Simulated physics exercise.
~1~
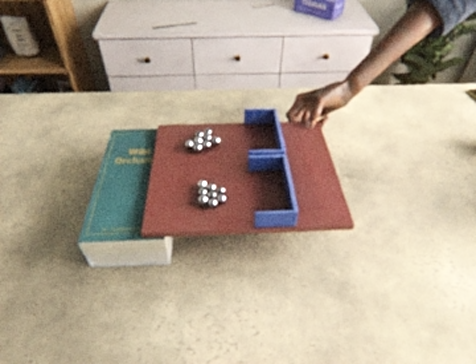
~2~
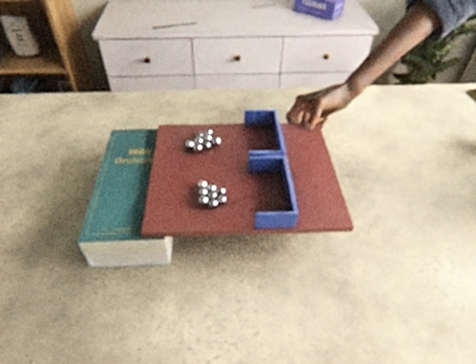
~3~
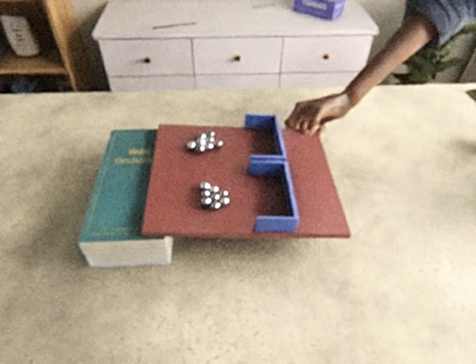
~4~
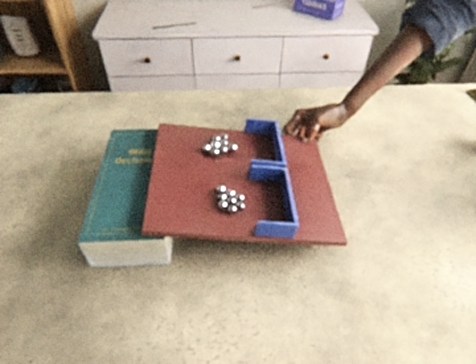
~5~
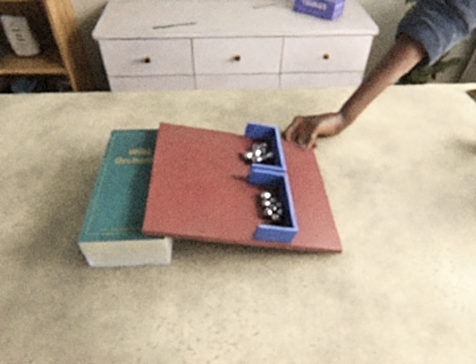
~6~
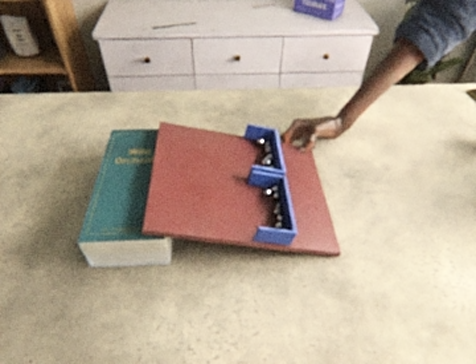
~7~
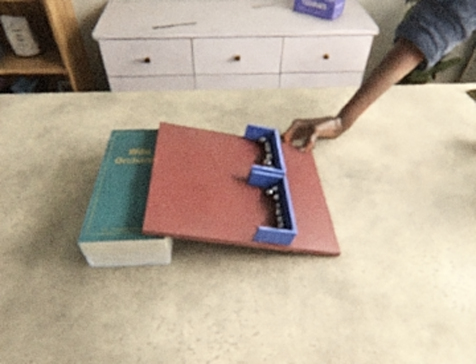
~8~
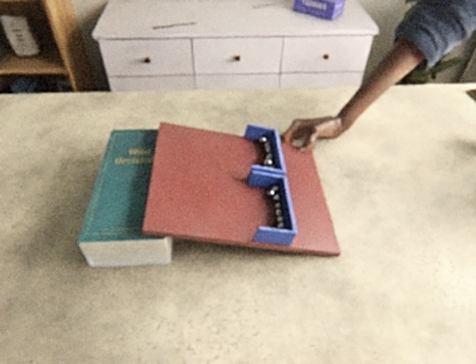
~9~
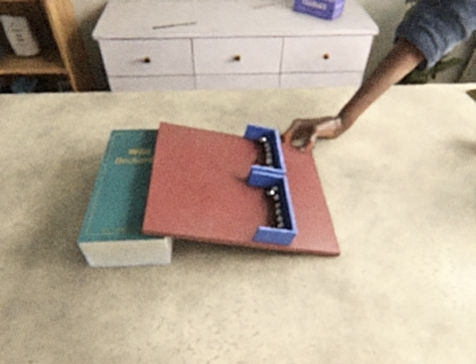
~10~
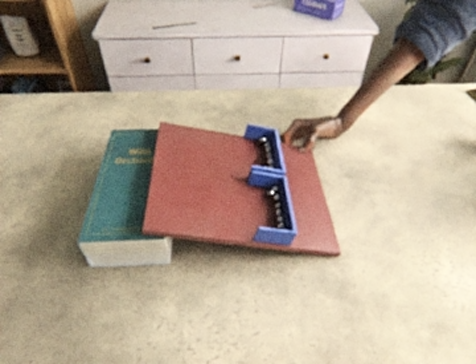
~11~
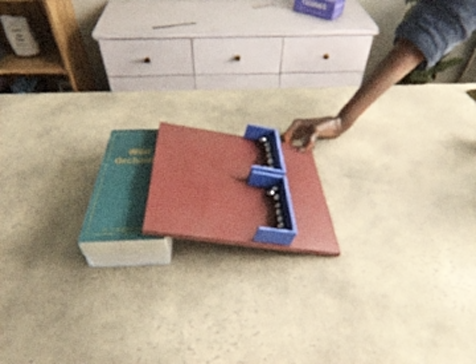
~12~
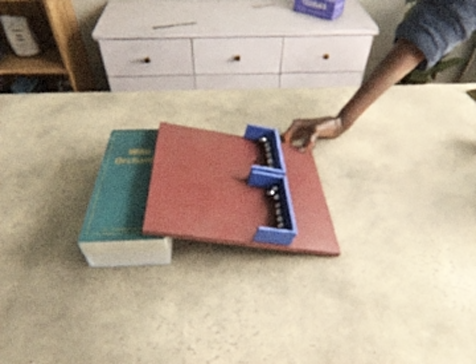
On a pale tabletop, a hand lowered the right end of a red board propped on a thick green book, and two clusters of small shiny balls rolled down to the right, ending up lined against the blue barriers that caught them.
